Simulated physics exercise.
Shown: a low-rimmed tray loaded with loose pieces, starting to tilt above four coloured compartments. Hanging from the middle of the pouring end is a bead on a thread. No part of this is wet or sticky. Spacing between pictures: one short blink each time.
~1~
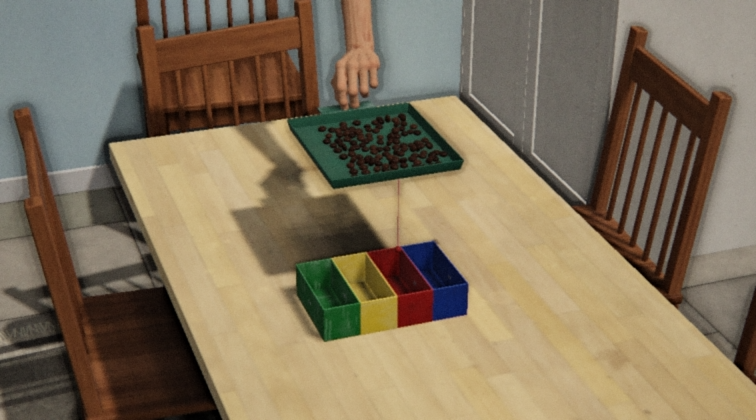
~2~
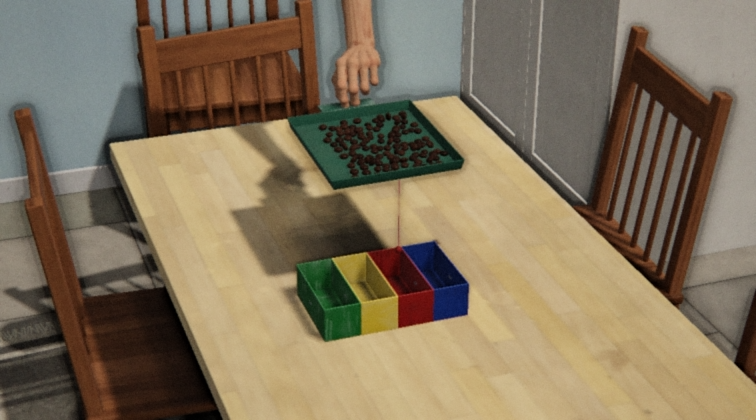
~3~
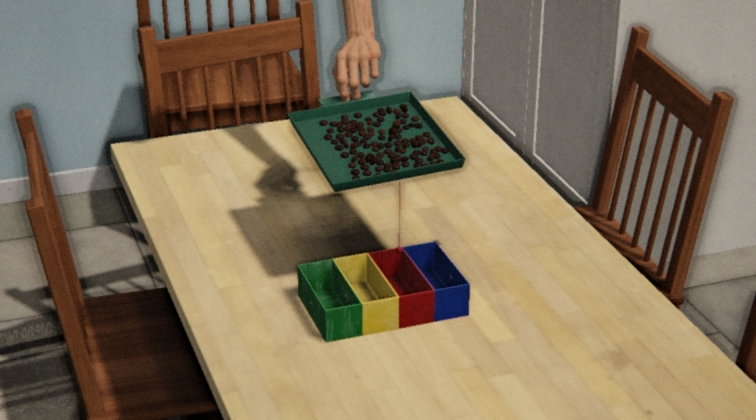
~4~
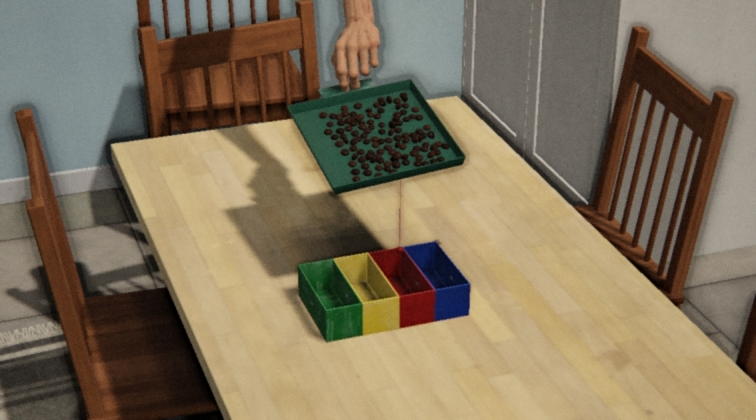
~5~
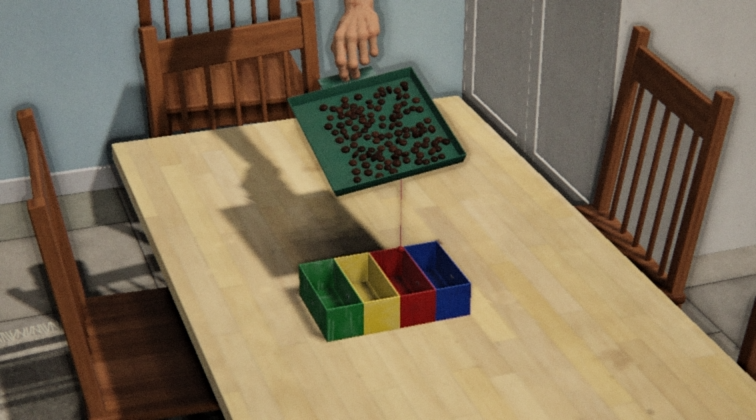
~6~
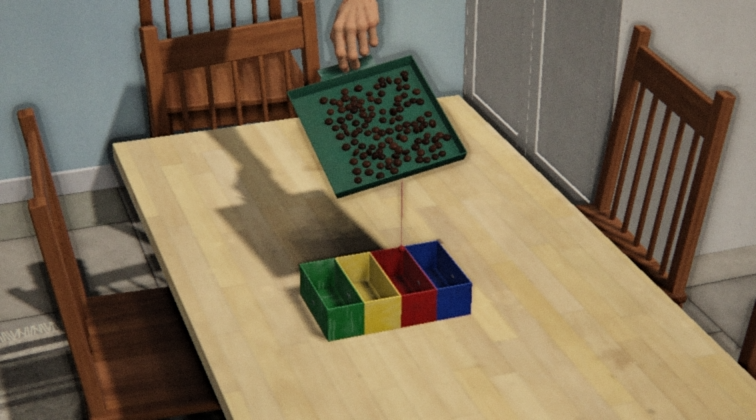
A hand tilts a green tray of small brown pieces above four coloured compartments.
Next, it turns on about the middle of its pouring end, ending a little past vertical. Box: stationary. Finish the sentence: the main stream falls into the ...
... Yellow cell.
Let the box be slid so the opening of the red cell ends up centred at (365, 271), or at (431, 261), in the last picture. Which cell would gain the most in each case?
The first time it is red, and the second time it is the green one.
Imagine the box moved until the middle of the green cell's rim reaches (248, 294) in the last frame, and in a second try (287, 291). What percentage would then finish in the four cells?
Around 90 percent the first time, around 100 percent the second.
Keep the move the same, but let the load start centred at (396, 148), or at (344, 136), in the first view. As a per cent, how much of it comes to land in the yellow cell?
That would be 60 per cent, and then 50 per cent.
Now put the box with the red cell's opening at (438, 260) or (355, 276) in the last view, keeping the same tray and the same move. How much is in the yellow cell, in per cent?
I'd expect some 0 percent, and then some 20 percent.
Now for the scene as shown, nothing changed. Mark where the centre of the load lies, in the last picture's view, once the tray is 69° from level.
Near the pixel (361, 182).
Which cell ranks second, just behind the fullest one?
That green cell.
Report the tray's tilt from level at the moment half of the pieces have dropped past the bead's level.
Roughly 90 degrees at that moment.
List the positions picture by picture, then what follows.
Corners of the pouring end at (333, 179) and (461, 159), level; middle of the load at (379, 149), flat chocolate drops; bead on its thread at (398, 249); green cell at (342, 319); yellow cell at (379, 312); red cell at (415, 306); blue cell at (450, 299), in the first picture.
Corners of the pouring end at (334, 180) and (461, 159), level; middle of the load at (380, 149), in the second picture.
Corners of the pouring end at (335, 182) and (462, 158), tipped barely, lowest at the left corner; middle of the load at (381, 146), in the third picture.
Corners of the pouring end at (335, 185) and (462, 156), tipped a little, lowest at the left corner; middle of the load at (381, 141), in the fourth picture.
Corners of the pouring end at (336, 188) and (463, 153), tipped clearly, lowest at the left corner; middle of the load at (381, 137), in the fifth picture.
Corners of the pouring end at (337, 191) and (464, 151), tipped clearly, lowest at the left corner; middle of the load at (382, 133); green cell at (346, 319); yellow cell at (383, 312); red cell at (419, 305); blue cell at (454, 299), in the sixth picture.
Soon after the last picture, tray tipped steeply; nearly all on the tray; a small part falling or outside the box.
A little later, tray tipped past a quarter turn; a small part on the tray; about half in the yellow cell; about a third in the green cell; a stray few in the red cell; a small part falling or outside the box.
Later still, tray tipped past a quarter turn; about half in the yellow cell; about a third in the green cell; a stray few in the red cell; a stray few falling or outside the box.
At rest, tray tipped past a quarter turn; about half in the yellow cell; about a third in the green cell; a stray few in the red cell; none in the blue cell; a stray few outside the box.
